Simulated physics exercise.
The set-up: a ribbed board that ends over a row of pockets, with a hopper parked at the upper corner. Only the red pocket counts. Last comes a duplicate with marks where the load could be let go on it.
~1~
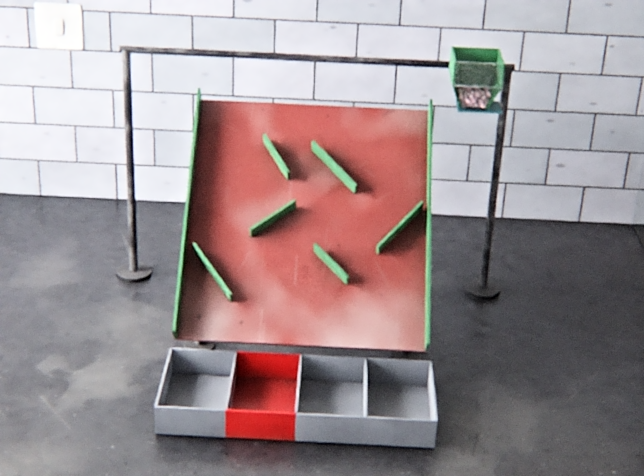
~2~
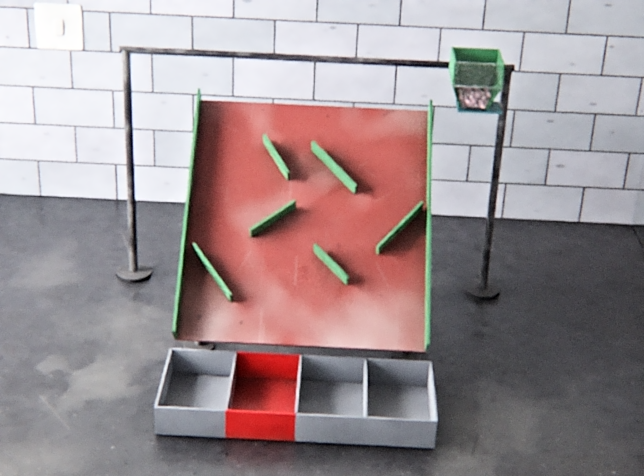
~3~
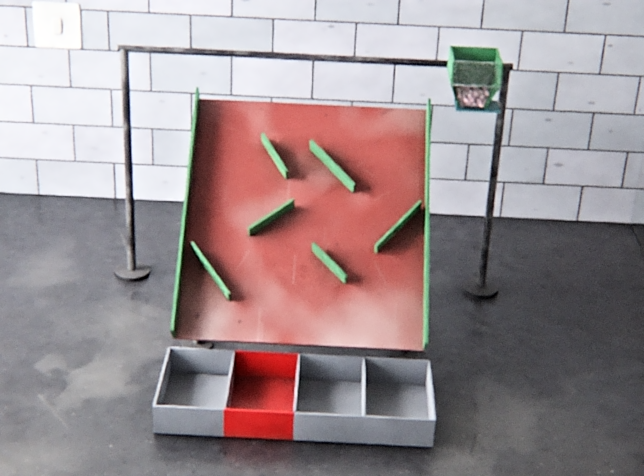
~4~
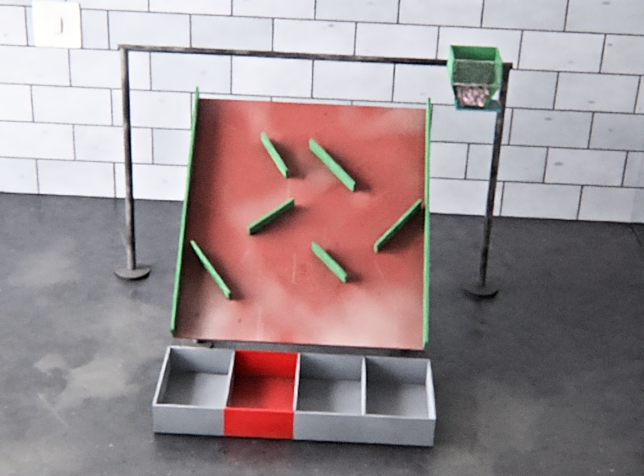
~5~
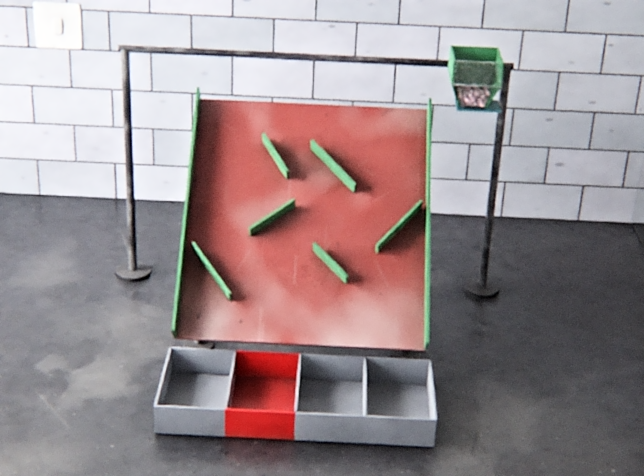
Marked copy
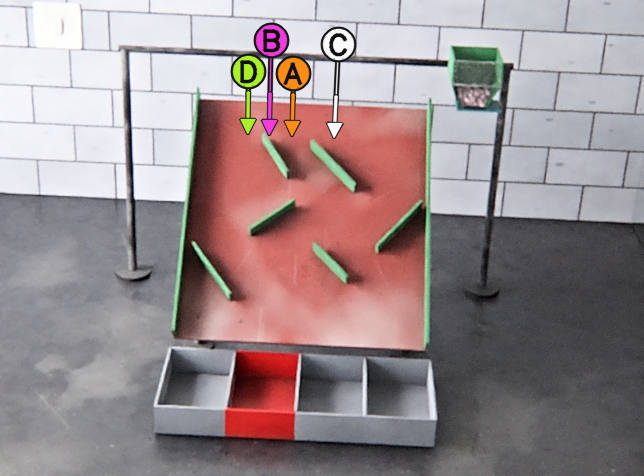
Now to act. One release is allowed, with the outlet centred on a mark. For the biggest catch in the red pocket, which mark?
The best mark is D.
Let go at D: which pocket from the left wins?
It is the second one.
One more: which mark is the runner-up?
B it is.
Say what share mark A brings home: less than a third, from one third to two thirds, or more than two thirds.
Mark A gives less than a third.
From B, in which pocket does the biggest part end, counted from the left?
It is the fourth one.
On the marked copy, mark A meets the board at (292, 130); mark B meets the board at (269, 129); mark C meets the board at (334, 132); mark D meets the board at (247, 128).
With A, a small part in the red pocket, about two thirds in other pockets, about a quarter outside the box.
With B, about a quarter in the red pocket, about half in other pockets, about a quarter outside the box.
With C, a stray few in the red pocket, most in other pockets, about a quarter outside the box.
With D, about two thirds in the red pocket, a small part in other pockets, a small part outside the box.
